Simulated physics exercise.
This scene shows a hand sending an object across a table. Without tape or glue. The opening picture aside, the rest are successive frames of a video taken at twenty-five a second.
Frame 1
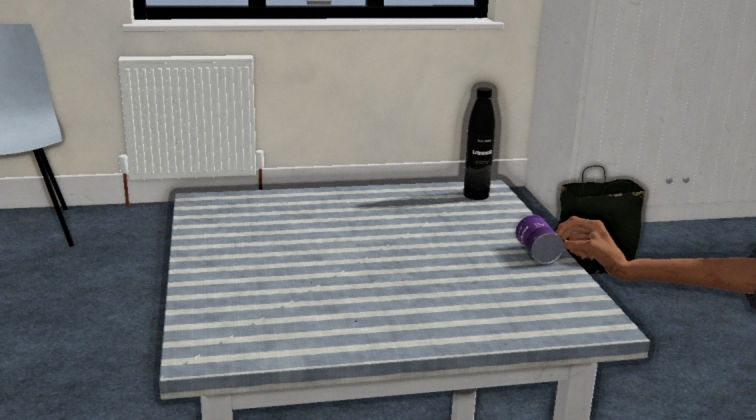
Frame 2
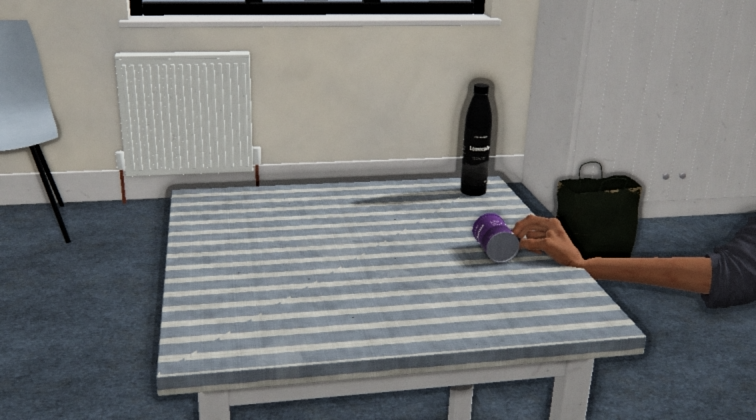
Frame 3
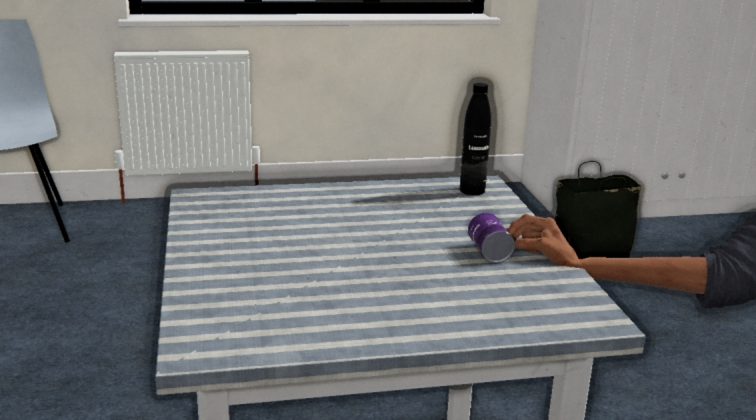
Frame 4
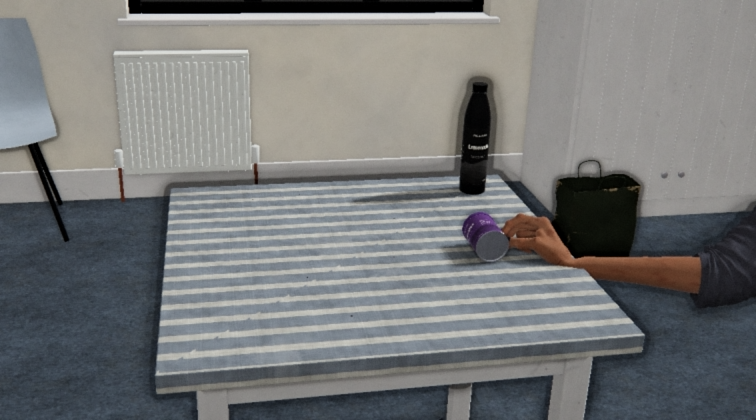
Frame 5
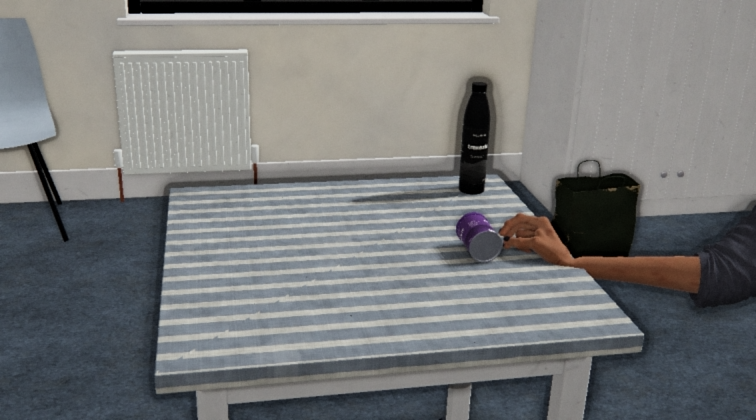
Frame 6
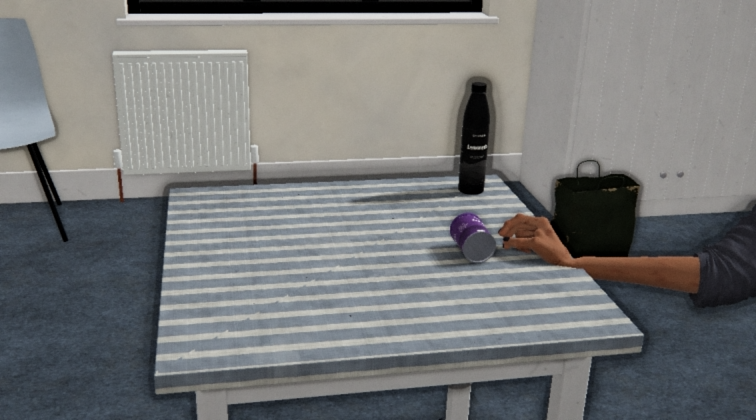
On a striped table with a dark bottle near the back edge, a hand reached in from the right and moved a purple tin lying on its side a short way to the left.
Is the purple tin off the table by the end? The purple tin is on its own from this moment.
No, it finishes on the table.
Then, 0.10 s past the last view, purple tin displaced about its own width near (460, 238).
Then, 0.30 s past the last view, purple tin displaced about its own width near (438, 240).
Then, 0.50 s past the last view, purple tin displaced well along near (421, 241).
Then, 0.70 s past the last view, purple tin displaced well along near (410, 241).
Finally, moved from the start, purple tin. Final places as the last picture's camera would see them, purple tin near (404, 242).
